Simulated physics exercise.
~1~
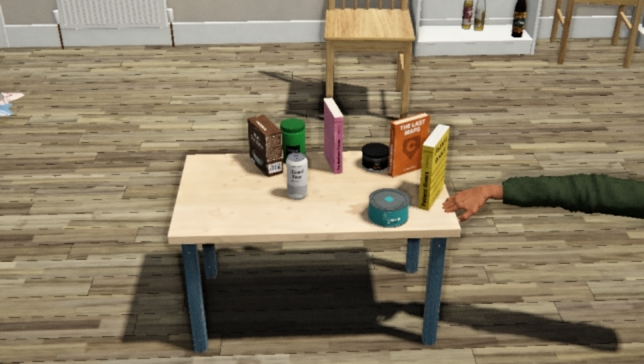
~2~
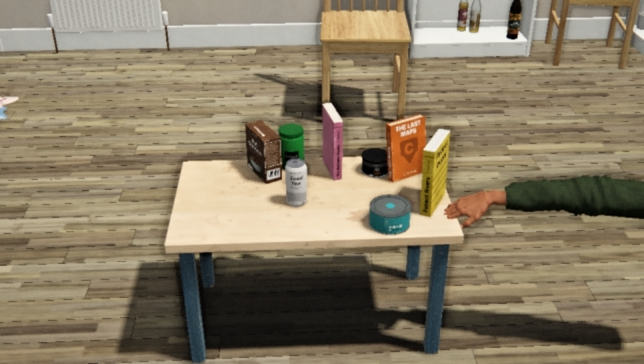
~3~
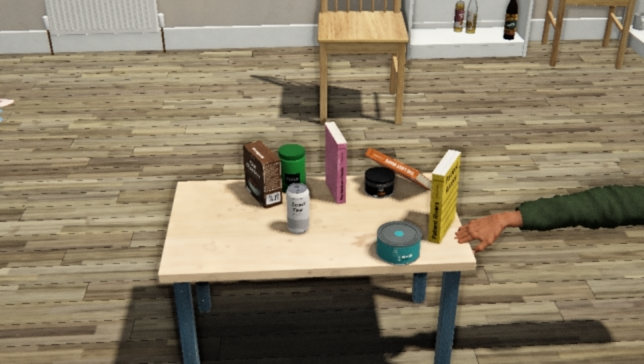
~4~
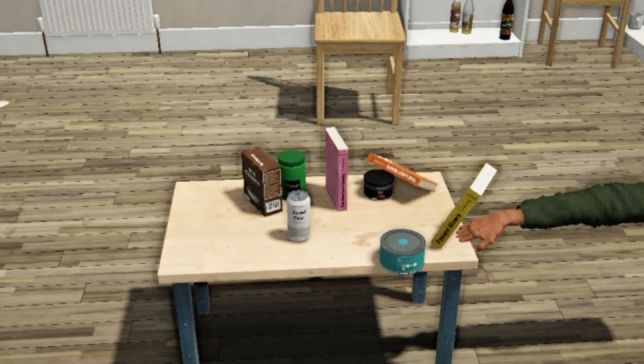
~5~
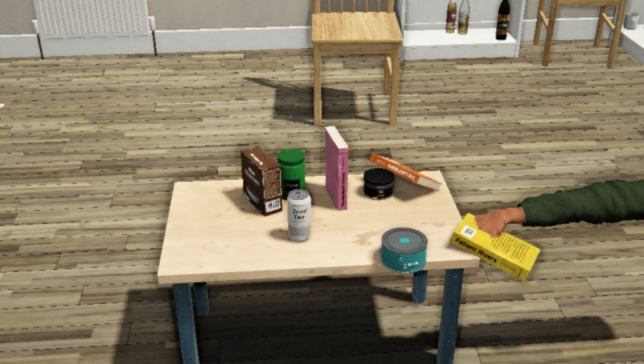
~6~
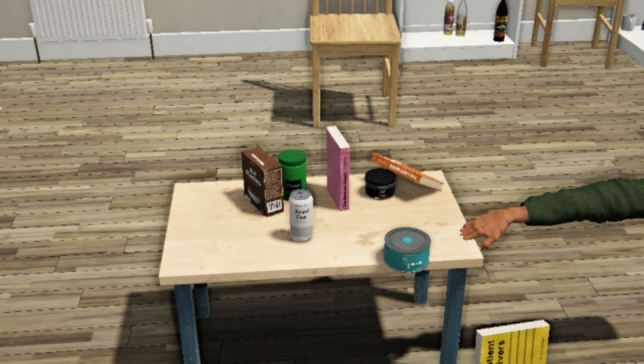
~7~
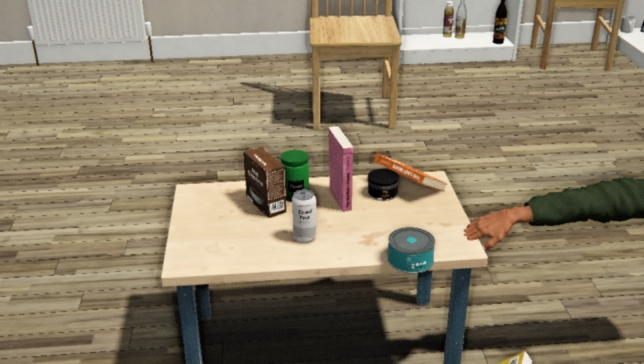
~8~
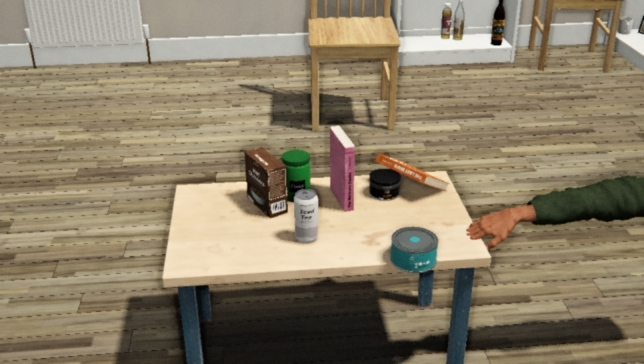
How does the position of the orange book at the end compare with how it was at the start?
At the start the orange book stands upright near the back of the table, and by the end it is lying on its side there.
